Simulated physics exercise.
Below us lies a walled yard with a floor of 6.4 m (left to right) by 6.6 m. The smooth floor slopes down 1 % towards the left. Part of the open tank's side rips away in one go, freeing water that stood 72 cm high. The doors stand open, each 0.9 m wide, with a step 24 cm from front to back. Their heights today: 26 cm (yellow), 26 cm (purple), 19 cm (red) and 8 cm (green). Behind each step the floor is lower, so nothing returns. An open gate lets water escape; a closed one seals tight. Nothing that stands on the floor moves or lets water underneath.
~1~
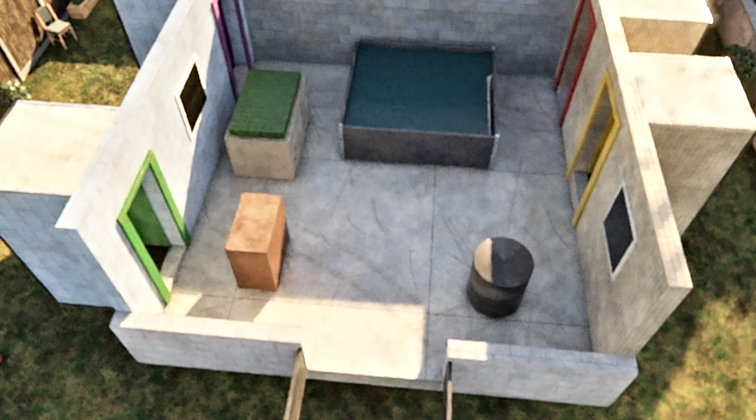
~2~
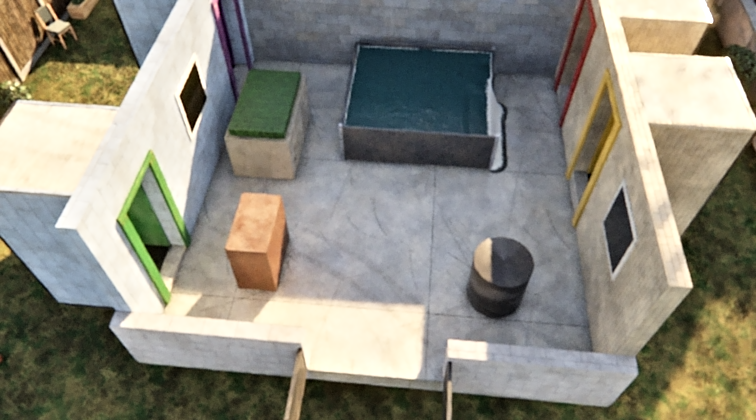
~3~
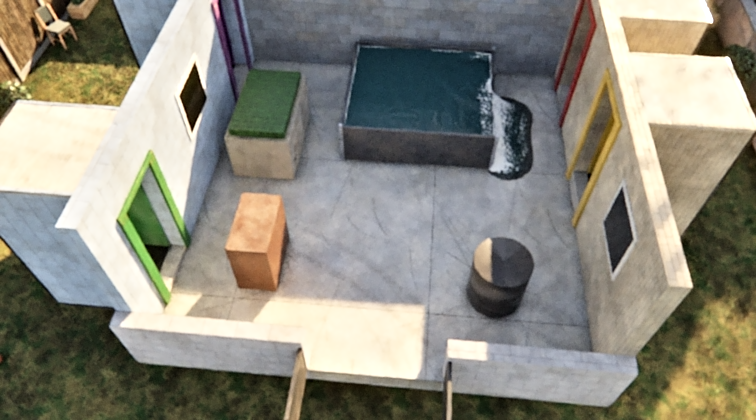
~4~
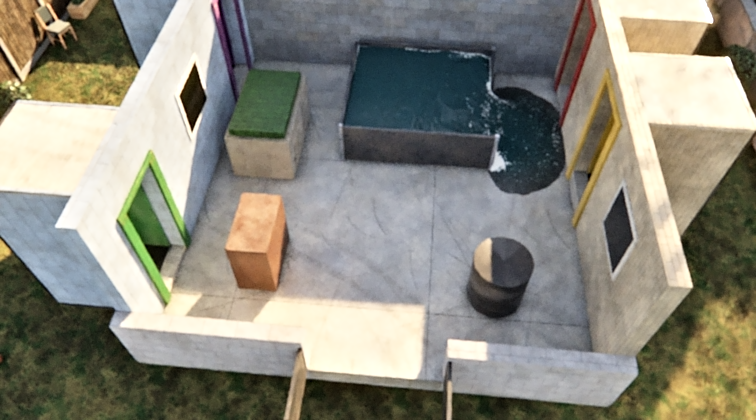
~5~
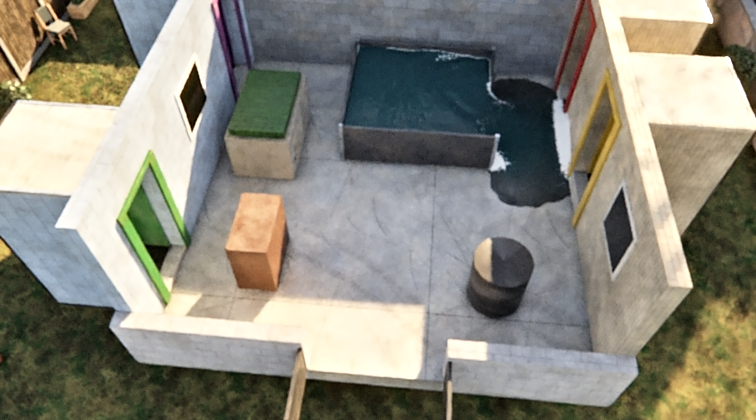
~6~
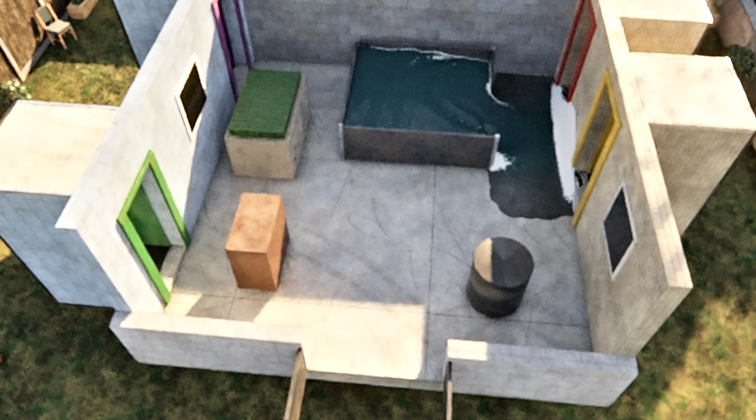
Water pours from the open tank's right side and spreads across the floor to the right wall.
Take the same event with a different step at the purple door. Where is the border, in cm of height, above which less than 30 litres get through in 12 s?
Some 12.5 cm above the ground.
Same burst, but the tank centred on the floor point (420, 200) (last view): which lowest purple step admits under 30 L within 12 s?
Then roughly 17 cm.
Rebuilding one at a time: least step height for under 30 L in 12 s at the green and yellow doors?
About 12.5 cm at green and 26 cm at yellow.
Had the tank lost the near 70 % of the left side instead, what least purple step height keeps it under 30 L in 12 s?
Then roughly 31 cm.
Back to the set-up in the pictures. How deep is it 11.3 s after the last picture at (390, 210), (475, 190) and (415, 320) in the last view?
Roughly 8, 4 and 4 cm, in turn.
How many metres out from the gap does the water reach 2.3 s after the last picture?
About 5.0 m.
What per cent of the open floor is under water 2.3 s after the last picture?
About 45 per cent.
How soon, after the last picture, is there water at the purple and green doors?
Purple 2.8 s, green 4.5 s.
Then, 0.7 s after the last picture water covers 15 % of the floor, deepest (55 cm) near (560, 147); it has not reached the purple door.
Then, 2.3 s after the last picture water covers 45 % of the floor, deepest (46 cm) near (551, 79); it has not reached the purple door.
Then, 11.3 s after the last picture water covers 100 % of the floor, deepest (20 cm) near (233, 120); 14 cm at the purple door, 0 litres in over its 26 cm step.
At the purple door as built, the water peaked near 18 cm, 3.5 s after the last picture.
With a step of 11.5 cm, 40 litres would have come in within the 12 s; with 13.5 cm, 20 litres. So under 30 litres takes about 12.5 cm.
